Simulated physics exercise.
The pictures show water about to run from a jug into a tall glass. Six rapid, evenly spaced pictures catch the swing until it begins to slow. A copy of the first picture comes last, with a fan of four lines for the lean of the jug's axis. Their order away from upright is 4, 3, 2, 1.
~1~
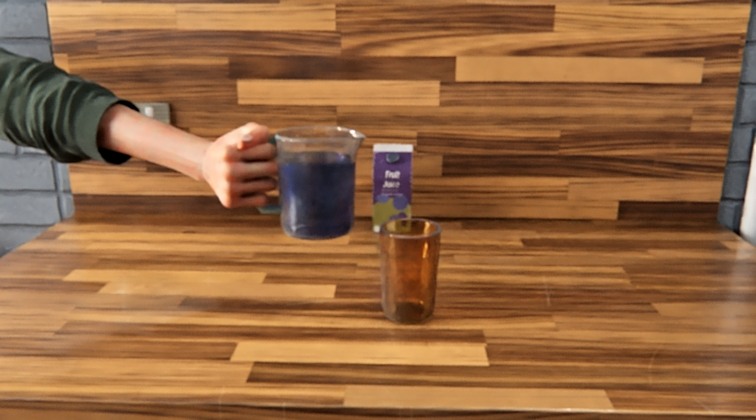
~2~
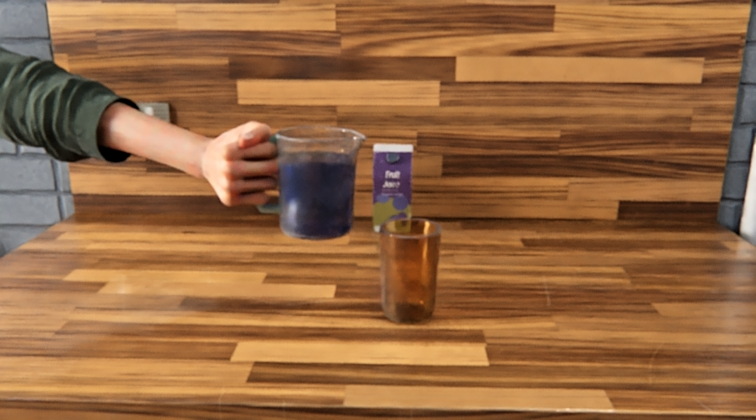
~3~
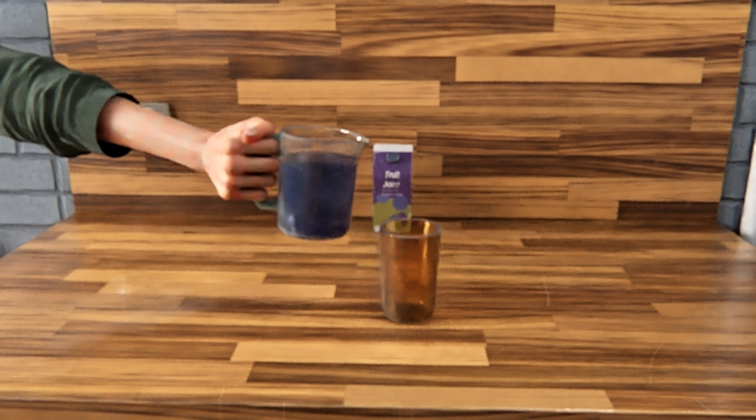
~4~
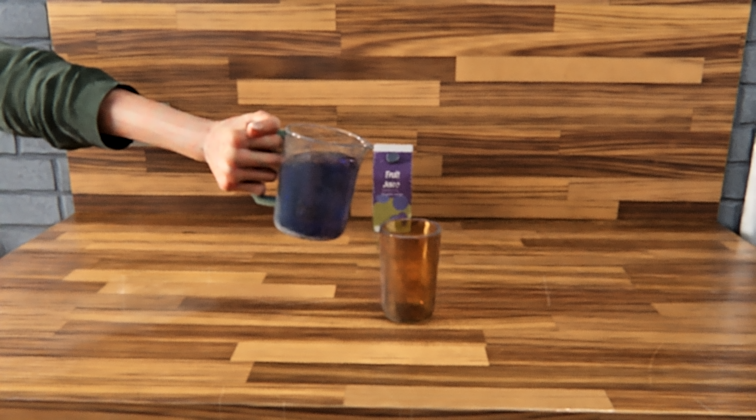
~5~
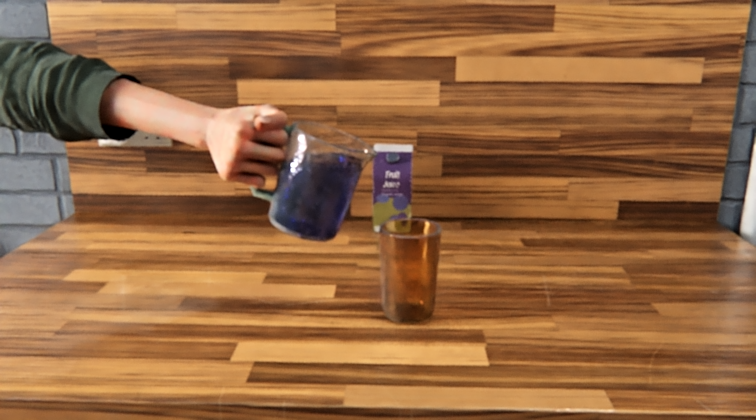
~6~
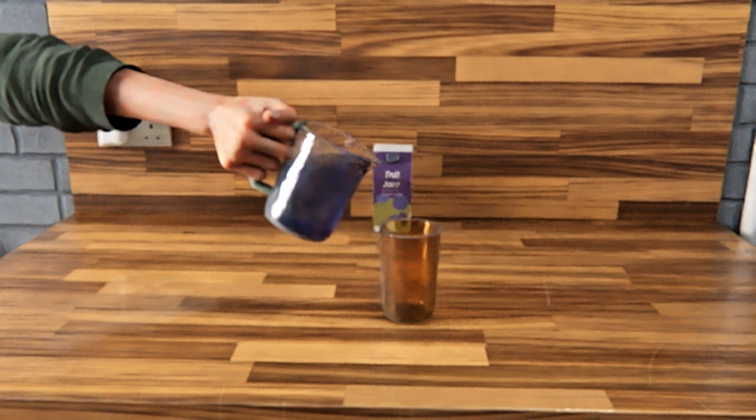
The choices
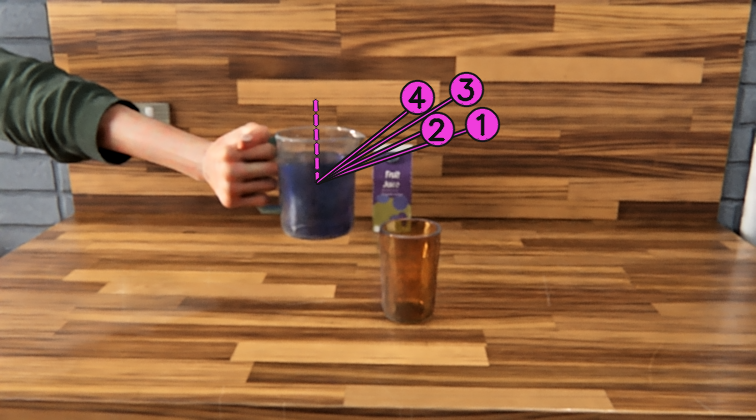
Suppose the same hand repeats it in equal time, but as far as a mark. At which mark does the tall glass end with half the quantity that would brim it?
The best mark is 2.
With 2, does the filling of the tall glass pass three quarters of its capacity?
No, less.
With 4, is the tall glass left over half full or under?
Under half.
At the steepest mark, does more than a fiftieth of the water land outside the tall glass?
No, it does not.
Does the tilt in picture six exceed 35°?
No, it does not.
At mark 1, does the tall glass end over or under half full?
Over half.
On the marked copy, 1 at (467, 130); 2 at (420, 133); 3 at (452, 98); 4 at (406, 111).
If 1 is chosen, the tall glass ends with about 65 % of what it can hold.
If 2 is chosen, the tall glass ends with about 49 % of what it can hold.
If 3 is chosen, the tall glass ends with about 35 % of what it can hold.
If 4 is chosen, the tall glass ends with about 23 % of what it can hold.
